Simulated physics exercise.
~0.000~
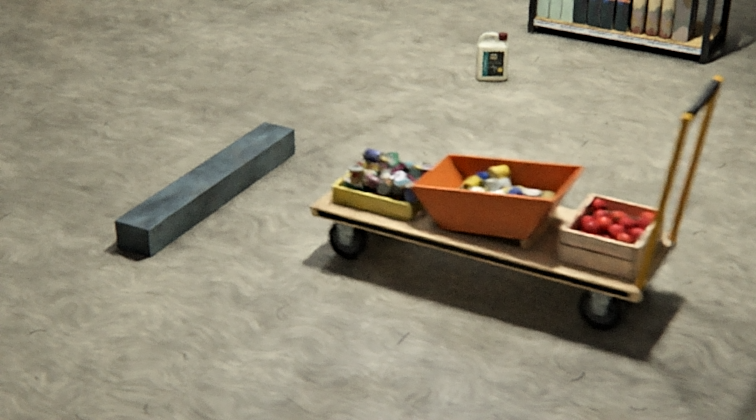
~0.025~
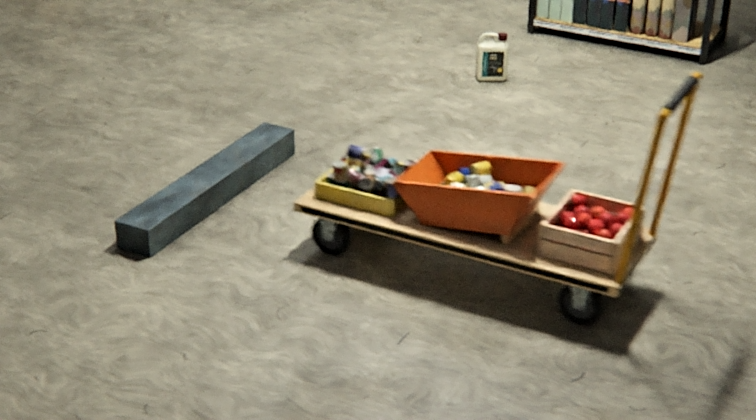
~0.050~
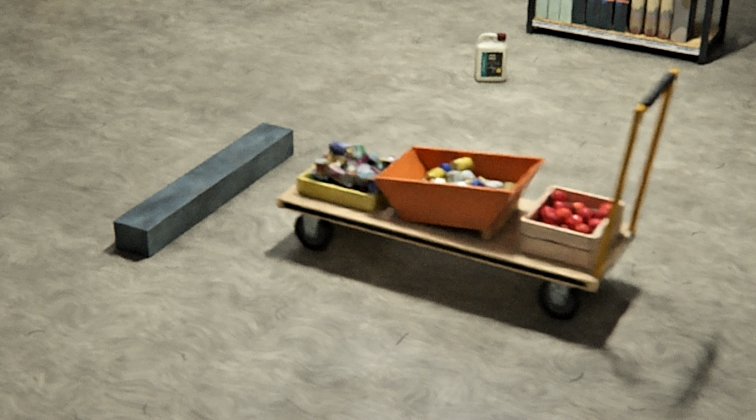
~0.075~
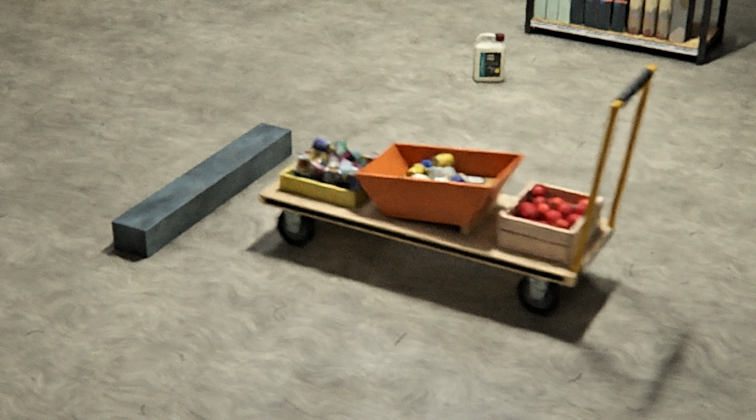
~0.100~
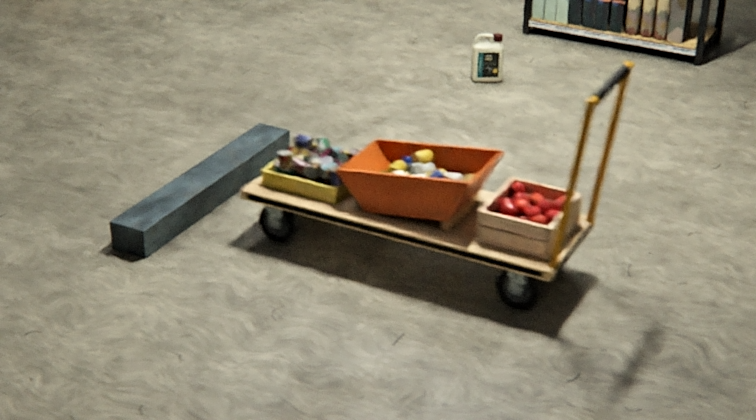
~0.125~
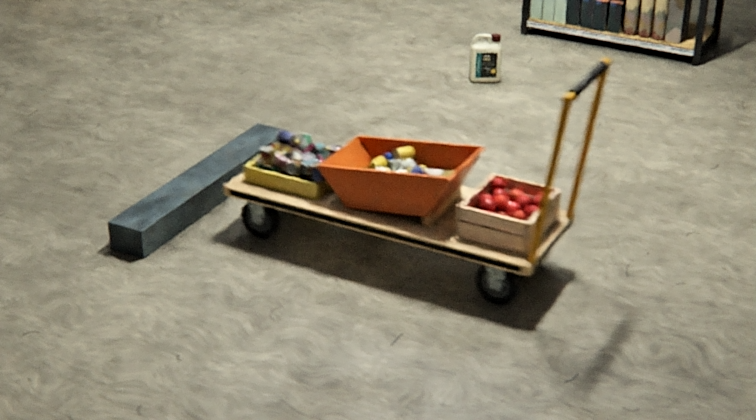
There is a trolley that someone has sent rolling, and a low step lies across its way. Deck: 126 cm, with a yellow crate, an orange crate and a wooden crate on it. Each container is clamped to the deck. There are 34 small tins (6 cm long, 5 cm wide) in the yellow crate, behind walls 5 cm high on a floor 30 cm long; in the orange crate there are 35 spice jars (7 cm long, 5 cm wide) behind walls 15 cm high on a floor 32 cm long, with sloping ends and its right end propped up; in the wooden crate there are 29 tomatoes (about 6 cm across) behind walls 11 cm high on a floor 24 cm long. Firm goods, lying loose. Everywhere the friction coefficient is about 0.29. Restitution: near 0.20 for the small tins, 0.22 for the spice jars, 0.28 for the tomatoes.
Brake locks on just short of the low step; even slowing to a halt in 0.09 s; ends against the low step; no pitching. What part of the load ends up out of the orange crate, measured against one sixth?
The orange crate loses more than one sixth of its load.
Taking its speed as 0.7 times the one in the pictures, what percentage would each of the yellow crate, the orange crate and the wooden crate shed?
Yellow crate 30, orange crate 0, wooden crate 0 per cent.
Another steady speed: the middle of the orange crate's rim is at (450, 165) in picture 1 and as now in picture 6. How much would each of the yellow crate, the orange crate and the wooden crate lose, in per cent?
That would give yellow crate 30 %, orange crate 0 % and wooden crate 0 %.
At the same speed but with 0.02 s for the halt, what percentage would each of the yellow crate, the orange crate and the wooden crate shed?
In that case yellow crate 40, orange crate 30 and wooden crate 0 per cent.
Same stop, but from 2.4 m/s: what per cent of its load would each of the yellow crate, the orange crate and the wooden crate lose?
Then the yellow crate sheds 30 per cent of its load, the orange crate 10 per cent, and the wooden crate 0 per cent.
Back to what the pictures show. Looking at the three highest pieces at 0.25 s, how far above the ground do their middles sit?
Roughly 40 centimetres.
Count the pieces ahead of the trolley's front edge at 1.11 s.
Some 16 pieces.
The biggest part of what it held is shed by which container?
The yellow crate is the one.
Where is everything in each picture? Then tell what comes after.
In the first frame (places track the rim corner closest to us here; the camera pans a little), orange crate (551, 200); yellow crate (408, 204); 57 cm to go; all still inside.
Orange crate (531, 195); yellow crate (390, 200); 50 cm to go, in the second frame.
Orange crate (510, 191); yellow crate (371, 196); 43 cm to go, in the third frame.
Orange crate (489, 186); yellow crate (352, 192); 35 cm to go, in the fourth frame.
Orange crate (468, 182); yellow crate (333, 188); 28 cm to go, in the fifth frame.
Orange crate (448, 178); yellow crate (315, 184); 21 cm to go; all still inside, in the sixth frame.
After 0.15 s, it begins to slow.
After 0.25 s, the yellow crate is down by 2 of 34, the orange crate has all 35 and the wooden crate has all 29.
After 0.37 s, the yellow crate is down by 12 of 34, the orange crate is down by 2 of 35 and the wooden crate has all 29.
After 0.60 s, the yellow crate is down by 15 of 34, the orange crate is down by 9 of 35 and the wooden crate has all 29.
When it is over (at 1.11 s), the yellow crate is down by 15 of 34, the orange crate is down by 9 of 35 and the wooden crate has all 29. Asked share, 9 of 35, 26 per cent.
